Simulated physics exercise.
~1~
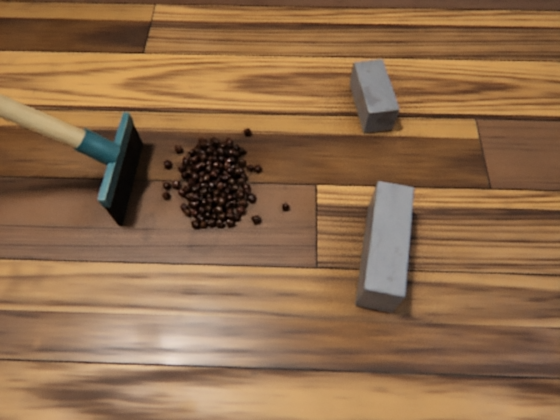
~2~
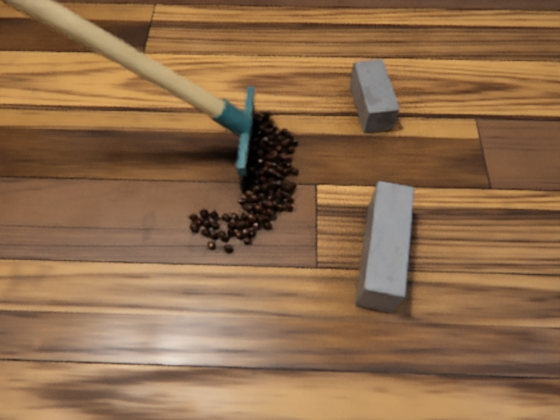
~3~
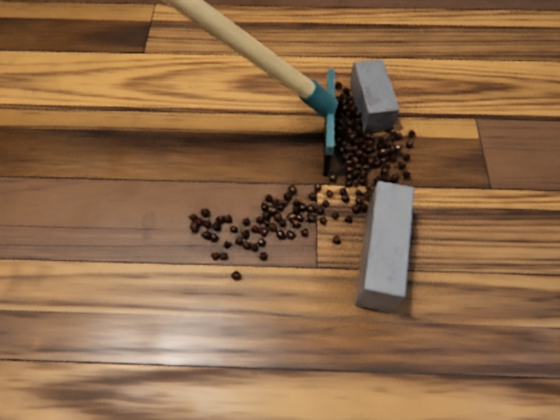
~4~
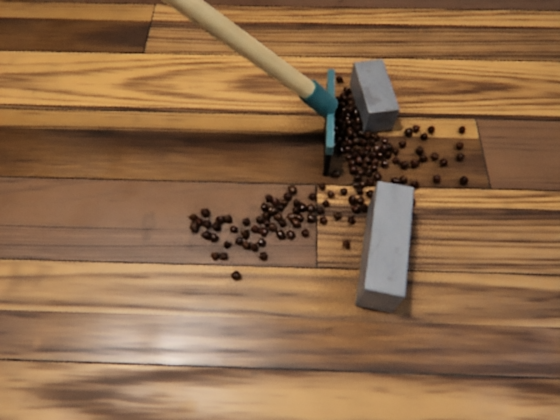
Teal squeegee pushing dark coffee beans right across a wooden floor toward two grey blocks, stopping as some spill through the gap.
